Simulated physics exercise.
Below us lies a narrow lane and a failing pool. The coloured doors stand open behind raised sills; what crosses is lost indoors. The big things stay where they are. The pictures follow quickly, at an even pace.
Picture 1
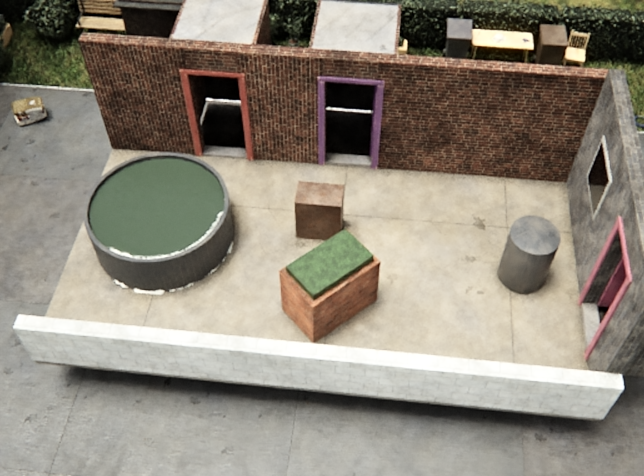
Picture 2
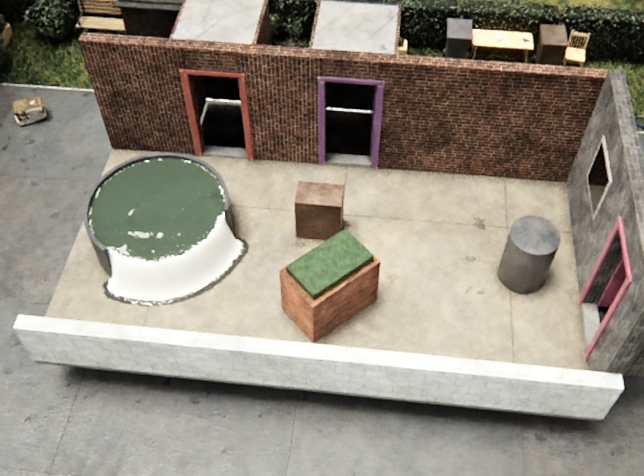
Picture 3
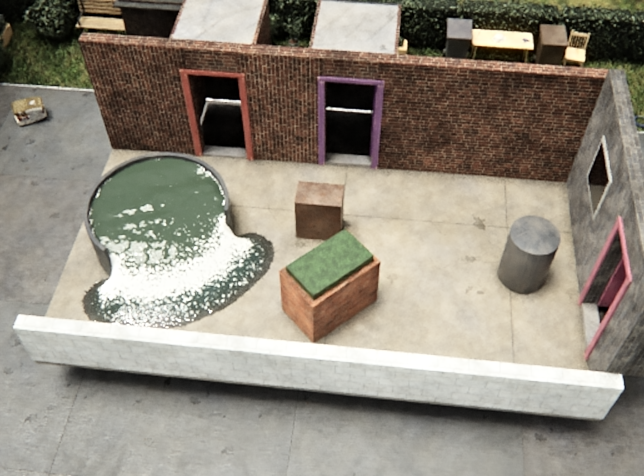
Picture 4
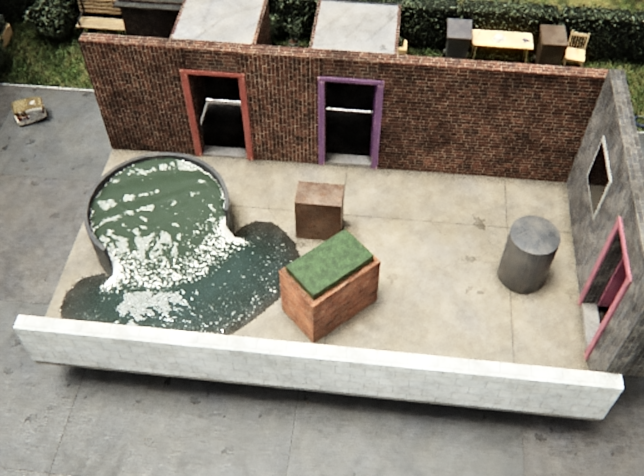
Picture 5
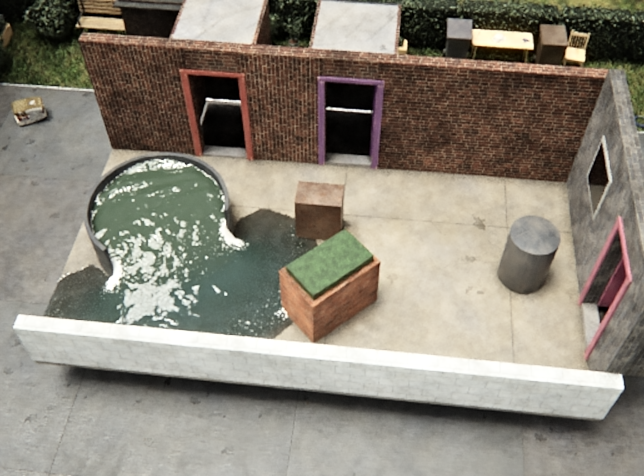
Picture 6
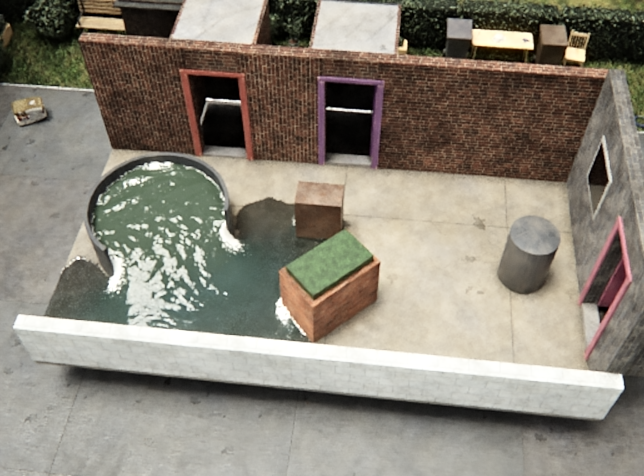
Green water bursts from the round pool's front and spreads across the floor around the brick block.
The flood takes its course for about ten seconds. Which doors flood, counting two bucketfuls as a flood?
The pink door takes more than that; the red door takes more than that; the purple door stays under that.
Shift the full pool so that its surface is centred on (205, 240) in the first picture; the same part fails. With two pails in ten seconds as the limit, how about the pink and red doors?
In short: Pink takes more, red keeps below it.
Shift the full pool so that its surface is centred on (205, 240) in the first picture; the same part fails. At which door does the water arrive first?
I say the pink-painted one.
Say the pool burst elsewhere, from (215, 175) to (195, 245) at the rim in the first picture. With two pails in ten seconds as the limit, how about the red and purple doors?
My reading: Red door lets less in, purple door goes over.
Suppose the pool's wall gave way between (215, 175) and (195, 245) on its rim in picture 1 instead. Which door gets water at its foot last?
That is the one in pink.
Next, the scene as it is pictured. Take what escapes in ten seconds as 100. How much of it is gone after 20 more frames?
Roughly 40 per cent.
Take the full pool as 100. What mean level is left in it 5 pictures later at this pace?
About 46 per cent.
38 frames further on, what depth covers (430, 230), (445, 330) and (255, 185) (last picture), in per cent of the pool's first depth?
In turn 2, 4 and 6 in a hundred.
A moment on, water covers 30 % of the floor; the pink door not reached, the red door not reached, the purple door not reached.
Next, water covers 60 % of the floor; the pink door not reached, the red door not reached, the purple door wet at the sill, nothing in.
Then, water covers 80 % of the floor; the pink door over two buckets in, the red door not reached, the purple door wet at the sill, nothing in.
Later, water covers 95 % of the floor; the pink door over two buckets in, the red door over two buckets in, the purple door wet at the sill, nothing in.
In the end, water covers 95 % of the floor; the pink door over two buckets in, the red door over two buckets in, the purple door under two buckets in.
